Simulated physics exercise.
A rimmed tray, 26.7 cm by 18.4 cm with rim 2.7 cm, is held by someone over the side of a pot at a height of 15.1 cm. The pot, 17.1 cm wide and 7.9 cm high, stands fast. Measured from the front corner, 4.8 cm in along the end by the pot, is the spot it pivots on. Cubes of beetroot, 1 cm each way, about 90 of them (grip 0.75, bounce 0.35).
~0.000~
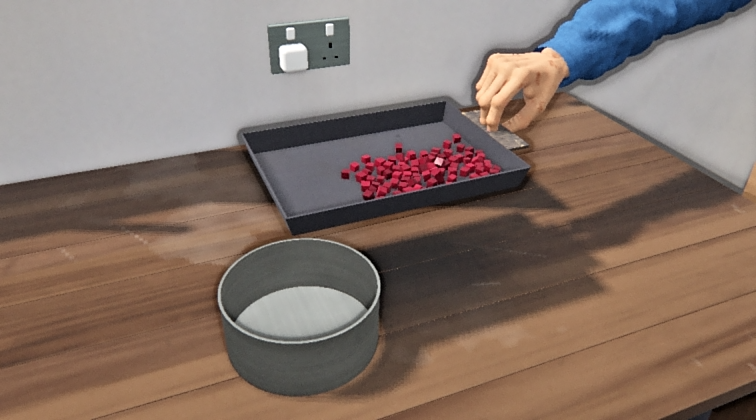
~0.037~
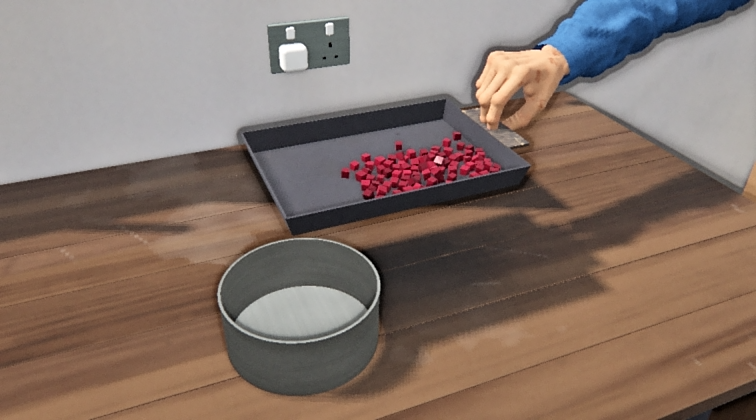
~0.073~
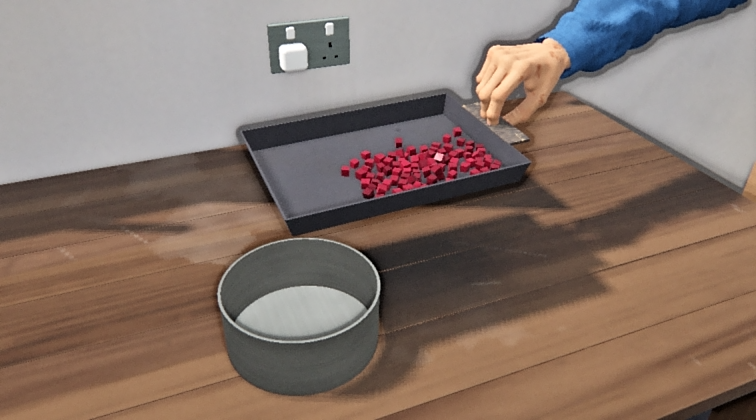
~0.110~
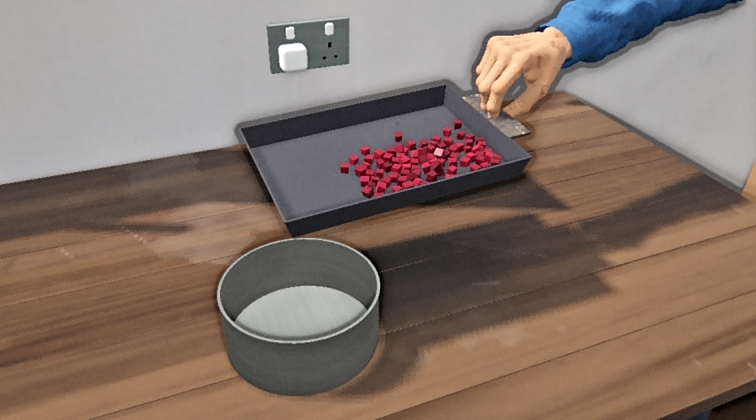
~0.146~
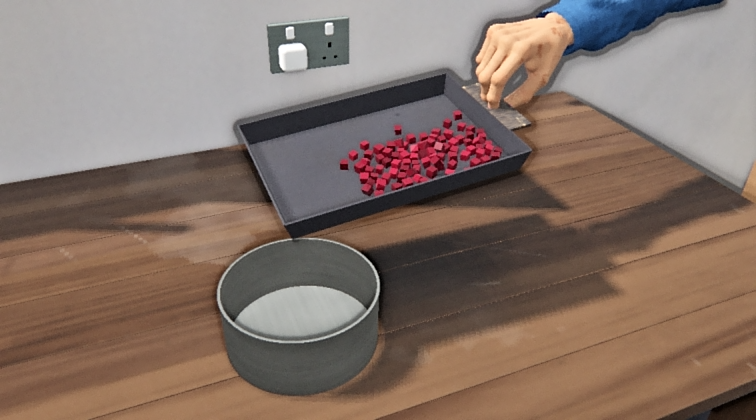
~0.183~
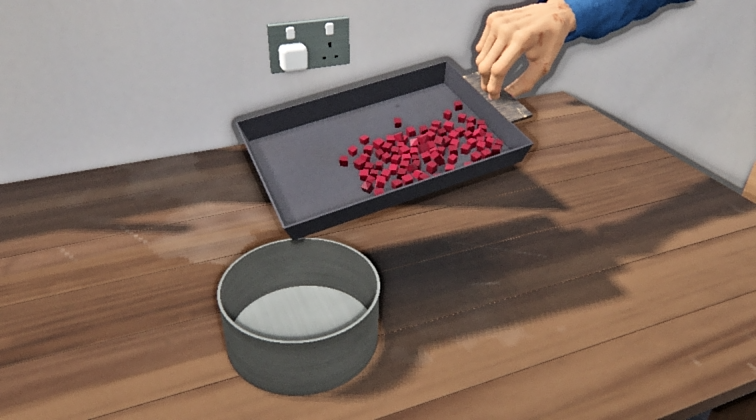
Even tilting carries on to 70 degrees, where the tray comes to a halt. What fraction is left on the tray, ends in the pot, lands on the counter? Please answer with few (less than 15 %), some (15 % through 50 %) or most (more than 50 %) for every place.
Tray: Some, pot: Most, counter: Few.
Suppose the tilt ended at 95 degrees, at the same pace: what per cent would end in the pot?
It would be near 100 per cent.
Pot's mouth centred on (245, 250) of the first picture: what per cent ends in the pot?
I'd expect near 0 per cent.
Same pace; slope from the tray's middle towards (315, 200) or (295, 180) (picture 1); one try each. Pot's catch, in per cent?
The share comes to about 40 in a hundred, then about 10 in a hundred.
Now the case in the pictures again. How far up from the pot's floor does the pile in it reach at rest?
About 1.5 centimetres.
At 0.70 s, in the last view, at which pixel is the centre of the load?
Approximately (365, 171) in the last view.
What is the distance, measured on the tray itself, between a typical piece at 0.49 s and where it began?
Roughly 1 cm.
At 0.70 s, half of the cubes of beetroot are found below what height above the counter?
Roughly 20 centimetres, more or less.
Then, at 0.49 s, tilt 40 degrees; the tray holds 100 %, the pot 0 %.
After 0.70 s, tilt 60 degrees; the tray holds 100 %, the pot 0 %.
After 1.02 s, tilt 70 degrees; the tray holds 55 %, the pot 35 %.
By 2.4 s all is still; tray 35 %, pot 60 %, counter 0 %.
